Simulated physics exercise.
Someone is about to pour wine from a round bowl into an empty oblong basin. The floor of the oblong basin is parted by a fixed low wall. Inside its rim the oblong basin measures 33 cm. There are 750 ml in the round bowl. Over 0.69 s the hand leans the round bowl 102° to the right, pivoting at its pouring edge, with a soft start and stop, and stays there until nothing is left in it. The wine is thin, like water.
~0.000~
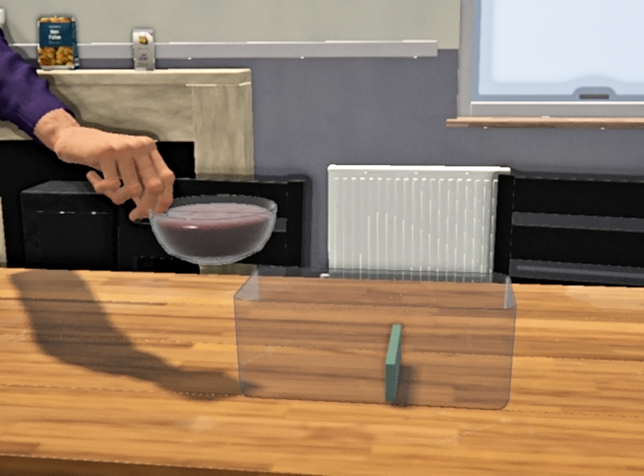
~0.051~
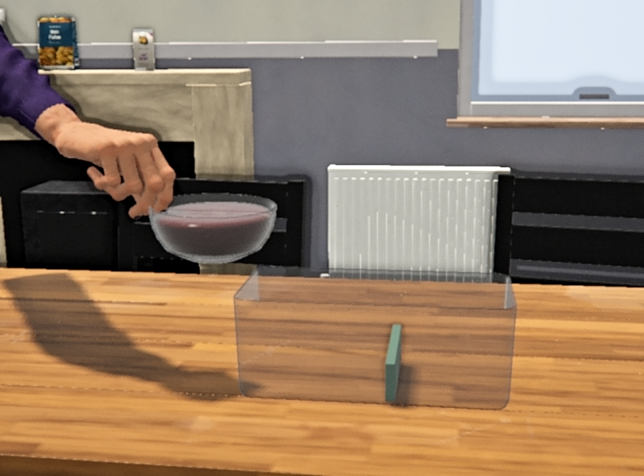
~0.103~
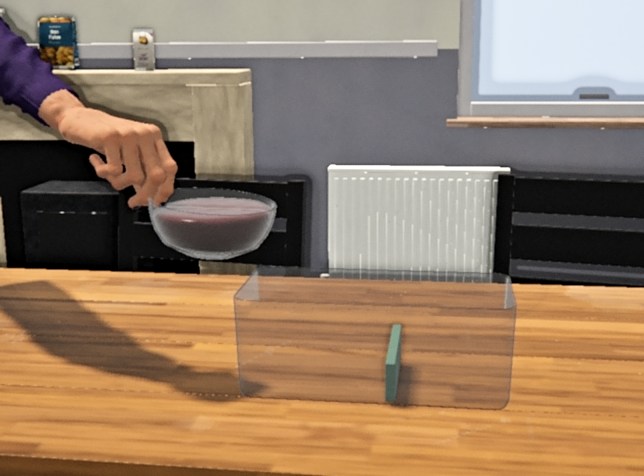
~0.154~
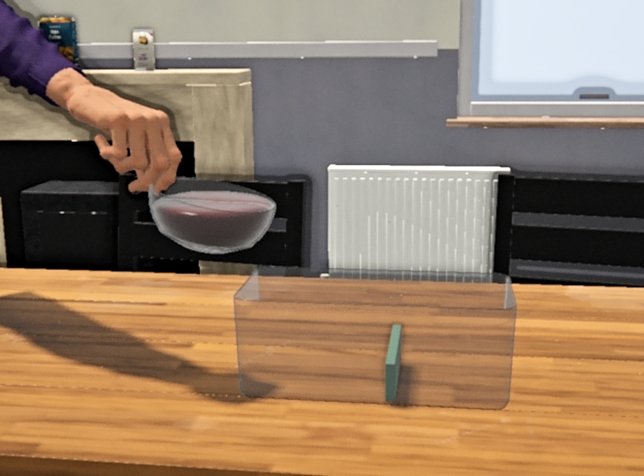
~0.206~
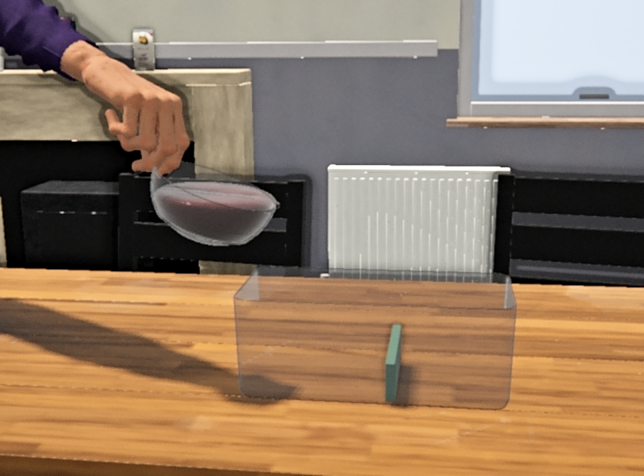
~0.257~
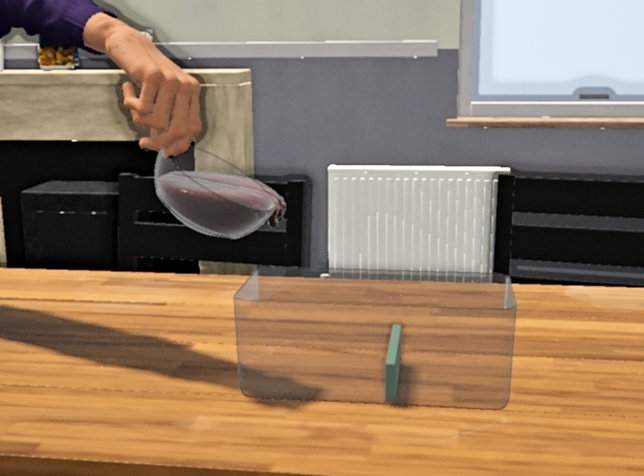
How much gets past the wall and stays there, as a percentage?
About 9 per cent.
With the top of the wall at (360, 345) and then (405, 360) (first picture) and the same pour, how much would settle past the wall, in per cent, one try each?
In turn about 70 and 20 per cent.
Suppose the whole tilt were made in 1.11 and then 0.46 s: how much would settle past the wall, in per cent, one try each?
First 5, then 10 per cent.
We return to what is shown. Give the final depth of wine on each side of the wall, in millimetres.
Some 24 mm on the left and 4 mm on the right.
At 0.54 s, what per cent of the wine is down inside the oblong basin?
About 26 per cent.
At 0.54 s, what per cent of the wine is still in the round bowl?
Some 18 per cent.
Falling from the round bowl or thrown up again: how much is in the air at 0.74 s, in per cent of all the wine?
Near 4 in a hundred.
After 0.54 s the tilt is 90° and 18 per cent is still to pour, 26 is left of the wall and 0 right of it.
After 0.74 s the tilt is 102° and 0 per cent is still to pour, 90 is left of the wall and 5 right of it.
After 0.96 s the tilt is 102° and 0 per cent is still to pour, 85 is left of the wall and 6 right of it.
After 1.19 s the tilt is 102° and 0 per cent is still to pour, 85 is left of the wall and 9 right of it.
In the end 84 per cent lies left of the wall, 9 right of it and 7 outside.
